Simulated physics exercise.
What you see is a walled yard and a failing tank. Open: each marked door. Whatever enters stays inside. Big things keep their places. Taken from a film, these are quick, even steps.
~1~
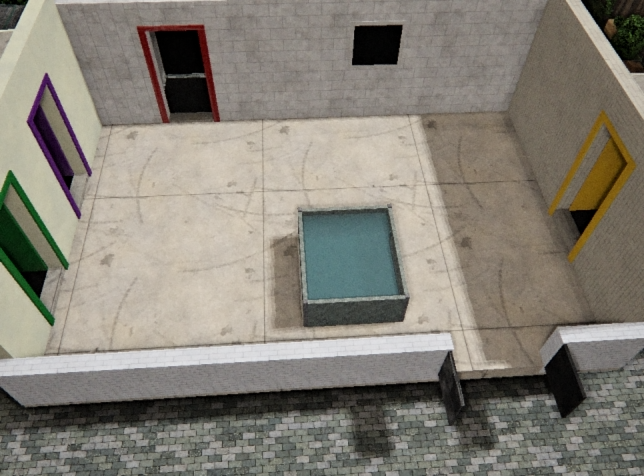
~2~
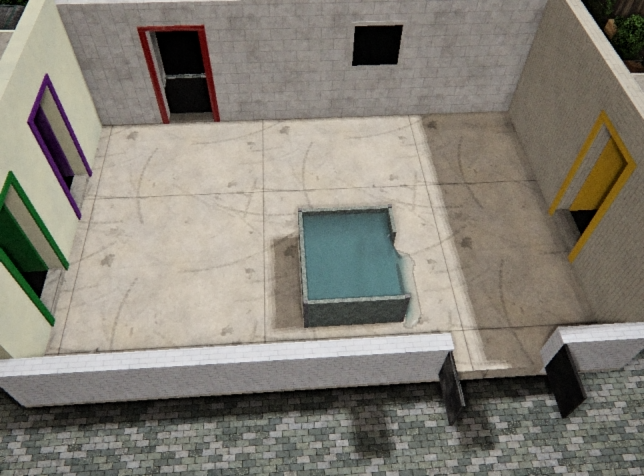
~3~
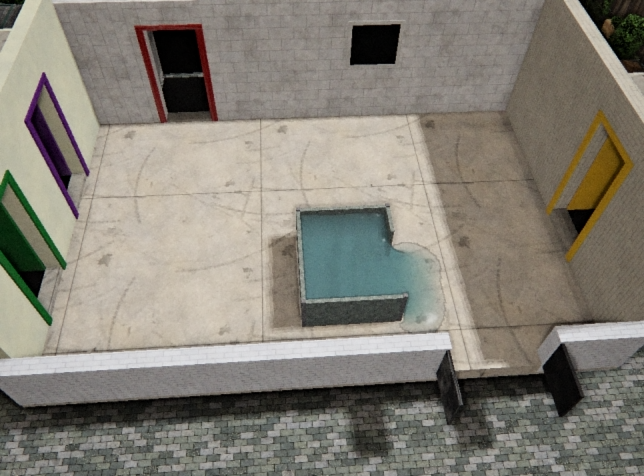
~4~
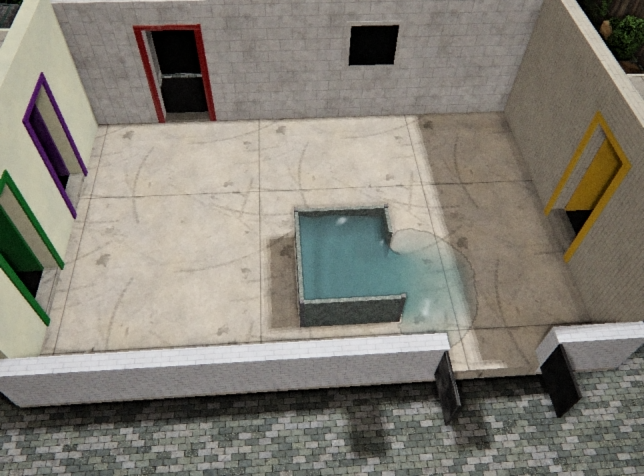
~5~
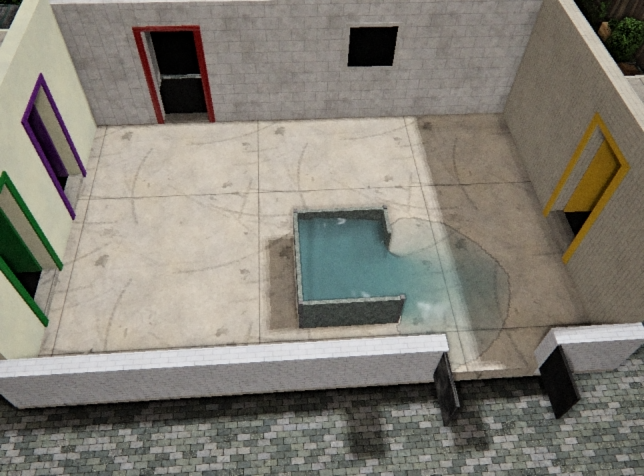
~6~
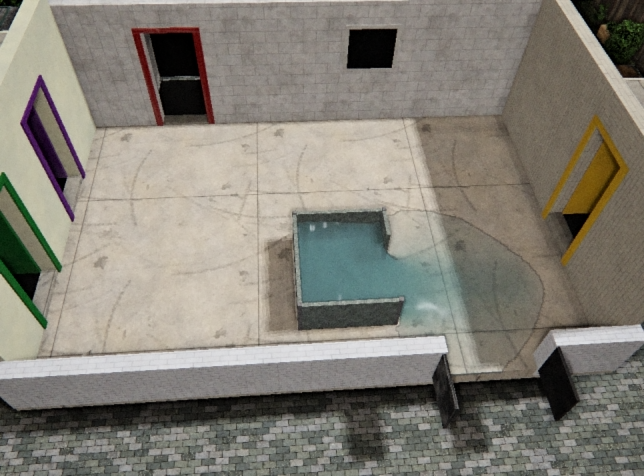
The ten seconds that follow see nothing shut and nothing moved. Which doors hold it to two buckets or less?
Red door: Yes, yellow door: Yes, green door: Yes, purple door: Yes.
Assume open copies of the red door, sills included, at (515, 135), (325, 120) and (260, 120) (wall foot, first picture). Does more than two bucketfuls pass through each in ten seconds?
Log: Door one beats the mark; door two misses the mark; door three misses the mark.
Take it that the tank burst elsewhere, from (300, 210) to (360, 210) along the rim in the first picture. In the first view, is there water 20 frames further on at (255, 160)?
Verdict: Wet.
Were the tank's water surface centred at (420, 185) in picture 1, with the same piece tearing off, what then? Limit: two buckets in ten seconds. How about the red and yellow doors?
The red door falls short, while the yellow door overshoots the limit.
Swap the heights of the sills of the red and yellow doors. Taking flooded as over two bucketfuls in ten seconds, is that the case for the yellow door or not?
Answer in a nutshell: The yellow door rises above the limit.
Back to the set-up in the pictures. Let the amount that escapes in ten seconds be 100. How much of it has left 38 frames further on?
Roughly 75 per cent.
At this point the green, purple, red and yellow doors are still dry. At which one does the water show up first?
The door marked yellow, I reckon.
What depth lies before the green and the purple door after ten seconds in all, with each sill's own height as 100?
0 and 10 %, in that order.
A moment on, water covers 20 % of the floor; the red door not reached, the yellow door wet at the sill, nothing in, the green door not reached, the purple door not reached.
Next, water covers 20 % of the floor; the red door not reached, the yellow door under two buckets in, the green door not reached, the purple door not reached.
Then, water covers 30 % of the floor; the red door not reached, the yellow door under two buckets in, the green door not reached, the purple door not reached.
Later, water covers 40 % of the floor; the red door not reached, the yellow door under two buckets in, the green door not reached, the purple door not reached.
In the end, water covers 70 % of the floor; the red door wet at the sill, nothing in, the yellow door under two buckets in, the green door not reached, the purple door not reached.
